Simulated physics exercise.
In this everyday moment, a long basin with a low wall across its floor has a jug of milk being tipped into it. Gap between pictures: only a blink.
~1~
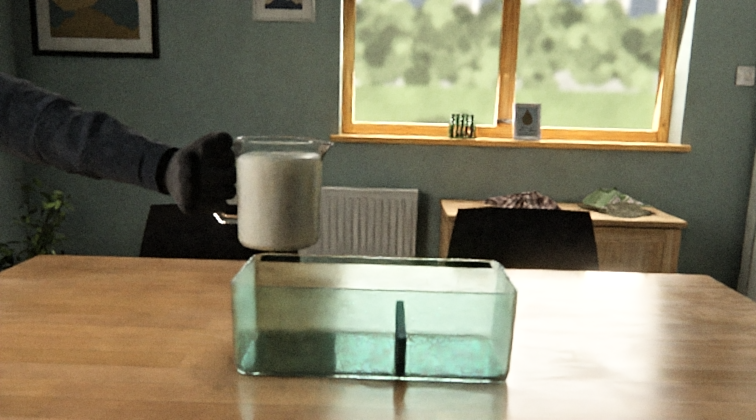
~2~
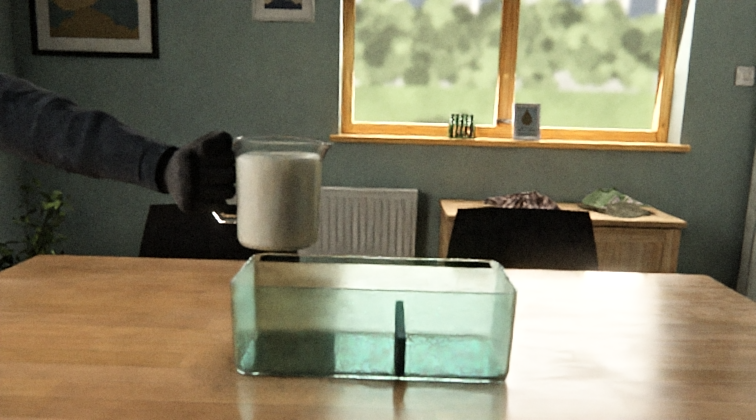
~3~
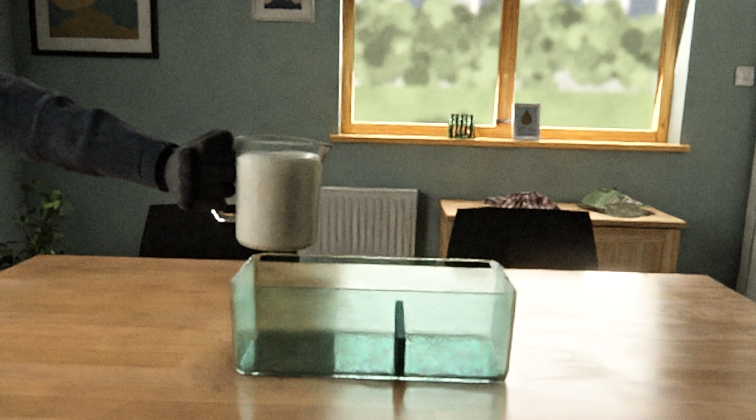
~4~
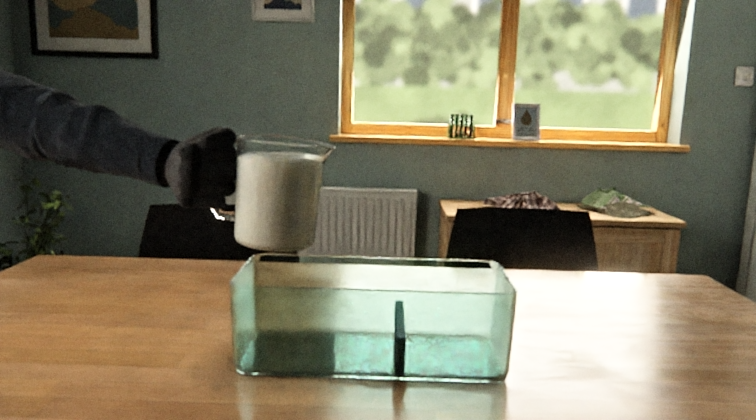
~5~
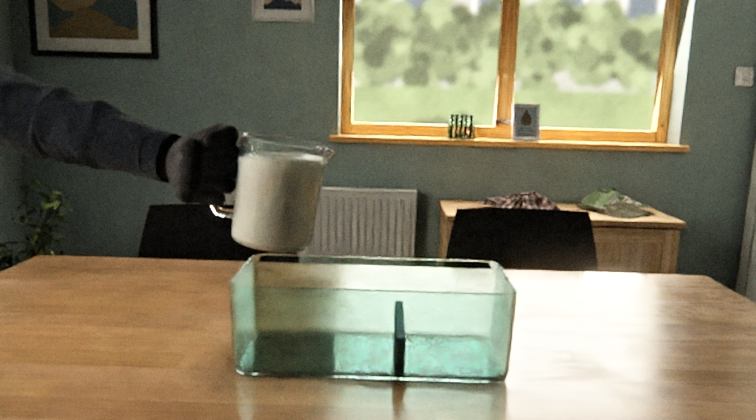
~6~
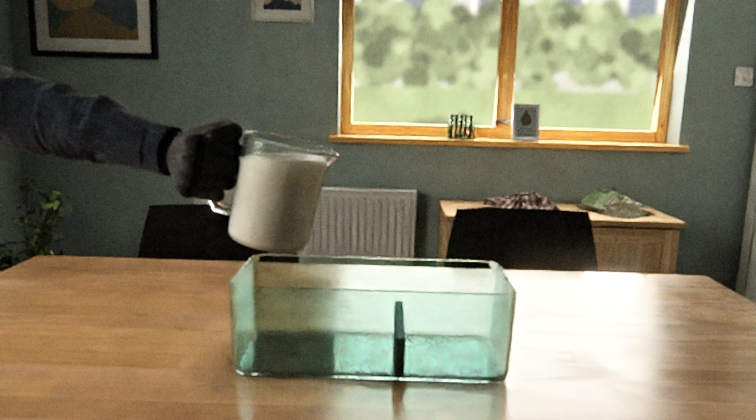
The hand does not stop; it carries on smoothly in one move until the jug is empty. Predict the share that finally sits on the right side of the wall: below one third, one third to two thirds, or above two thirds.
The share right of the wall is going to stay short of a third.
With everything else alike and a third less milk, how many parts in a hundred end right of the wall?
About 0 in a hundred.
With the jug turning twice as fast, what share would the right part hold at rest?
Roughly 5 percent.
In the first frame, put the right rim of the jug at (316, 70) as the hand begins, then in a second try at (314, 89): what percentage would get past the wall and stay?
Roughly 15 % and 5 %.
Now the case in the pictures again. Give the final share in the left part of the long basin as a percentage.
Around 85 percent.
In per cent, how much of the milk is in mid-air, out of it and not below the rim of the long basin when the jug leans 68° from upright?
Estimate: Some 10 per cent.
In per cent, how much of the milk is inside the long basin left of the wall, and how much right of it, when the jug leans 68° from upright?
About 5 per cent left, 0 per cent right.
A moment on, the jug is tipped part way and 83 per cent is still to pour, 4 is left of the wall and 0 right of it.
Next, the jug is tipped right over and 33 per cent is still to pour, 43 is left of the wall and 10 right of it.
Then the jug is tipped right over and 4 per cent is still to pour, 81 is left of the wall and 10 right of it.
Later the jug is tipped right over and 0 per cent is still to pour, 87 is left of the wall and 11 right of it.
Finally, 87 per cent lies left of the wall, 12 right of it and 2 outside.
